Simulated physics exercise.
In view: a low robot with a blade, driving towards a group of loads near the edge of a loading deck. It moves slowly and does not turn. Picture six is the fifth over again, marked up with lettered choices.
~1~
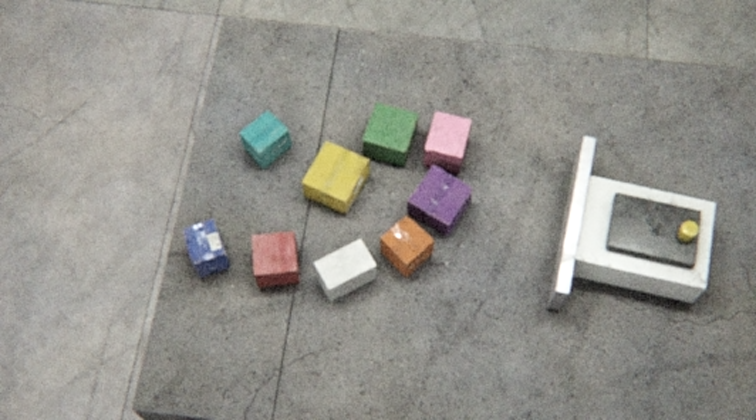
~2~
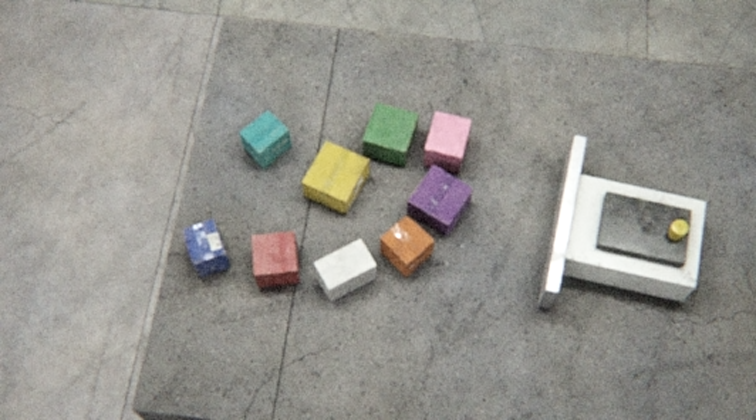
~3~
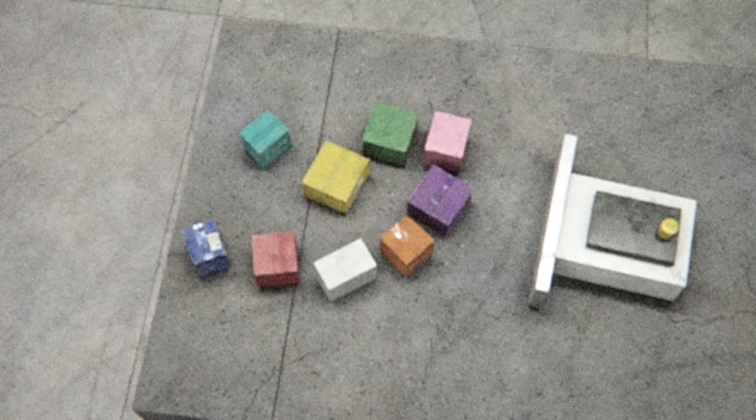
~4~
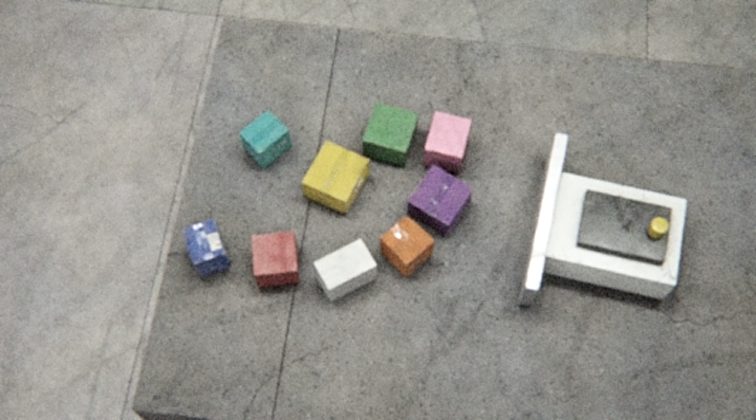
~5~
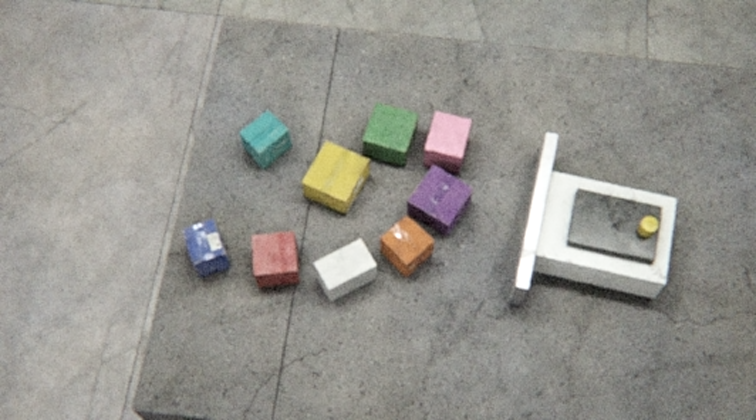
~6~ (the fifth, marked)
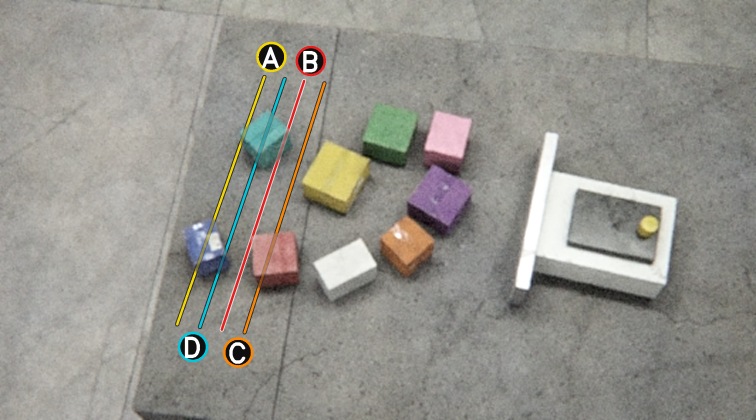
A low white robot with a wide upright blade on its left side, a dark top panel and a yellow knob sits at the right of a grey stone-like deck, seen from high above. Nine small blocks lie to its left: teal, green and pink above, yellow and purple between, and blue, red, white and orange below. The robot slides slowly left without turning, while the blocks and camera stay still.
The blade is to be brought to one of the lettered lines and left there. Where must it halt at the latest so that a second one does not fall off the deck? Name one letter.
Stop at C.
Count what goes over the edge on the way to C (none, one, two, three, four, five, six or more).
In all, none.
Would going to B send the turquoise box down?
Yes.
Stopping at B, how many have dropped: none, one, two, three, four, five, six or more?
Two.
On the marked copy, A at (223, 193); B at (265, 198); C at (287, 200); D at (245, 195).
Following C. Soon after the start, robot (516, 213); pink crate (436, 142); orange parcel (402, 246).
Later, robot (424, 203); turquoise box (256, 135); yellow parcel (285, 172).
In the end, robot (355, 195); turquoise box (200, 118); blue parcel (170, 245); none fallen.
As for the rest, A drops five; B drops two; D drops four.
